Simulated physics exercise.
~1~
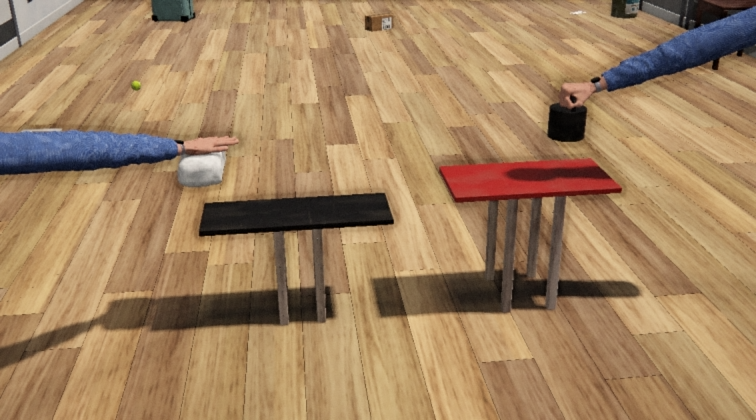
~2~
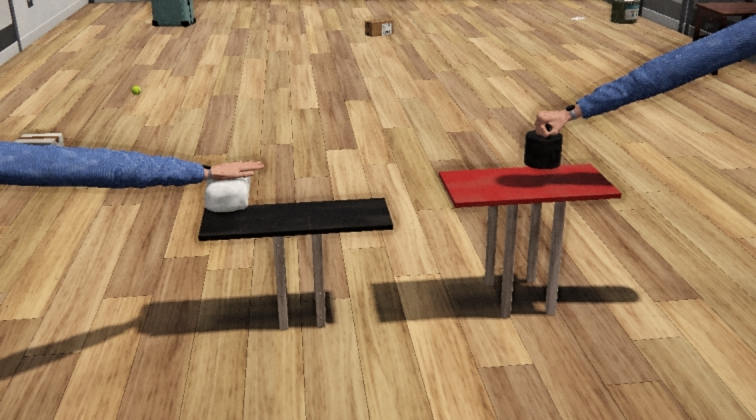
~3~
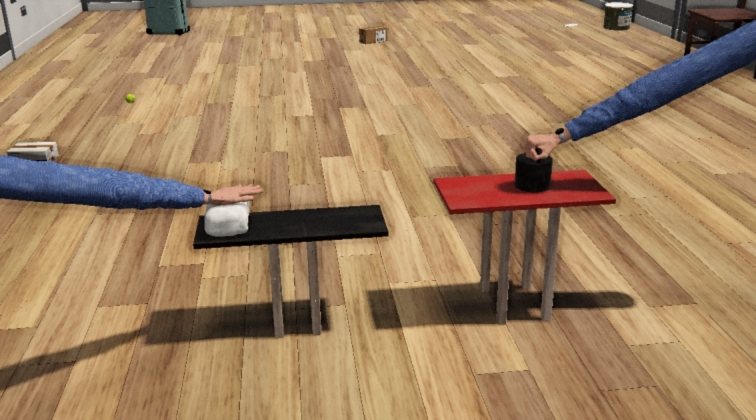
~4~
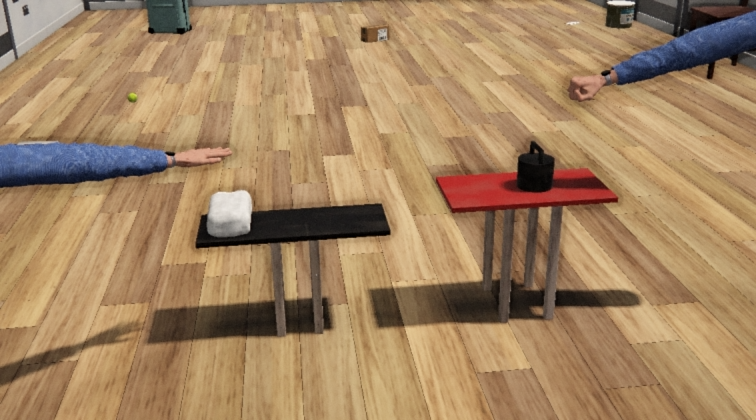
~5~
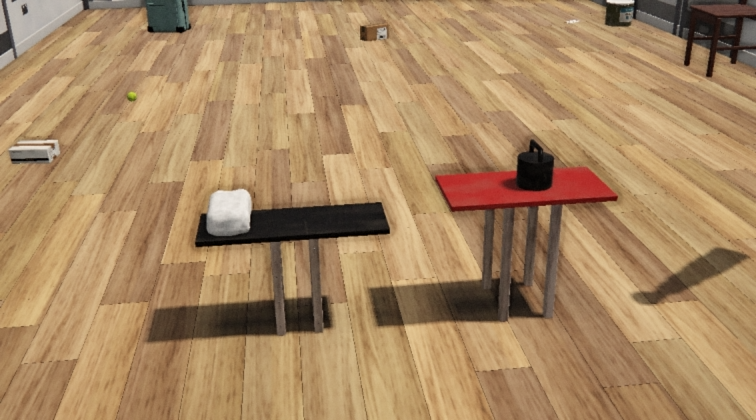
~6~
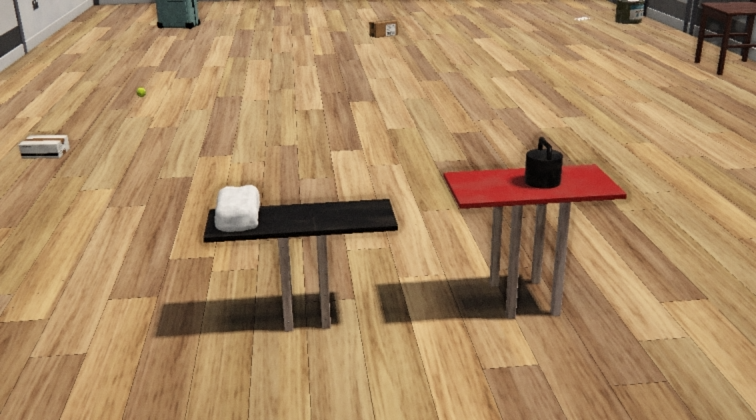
Two hands lowering a white cushion onto a black small table and a black handled object onto a red stand, both staying upright.
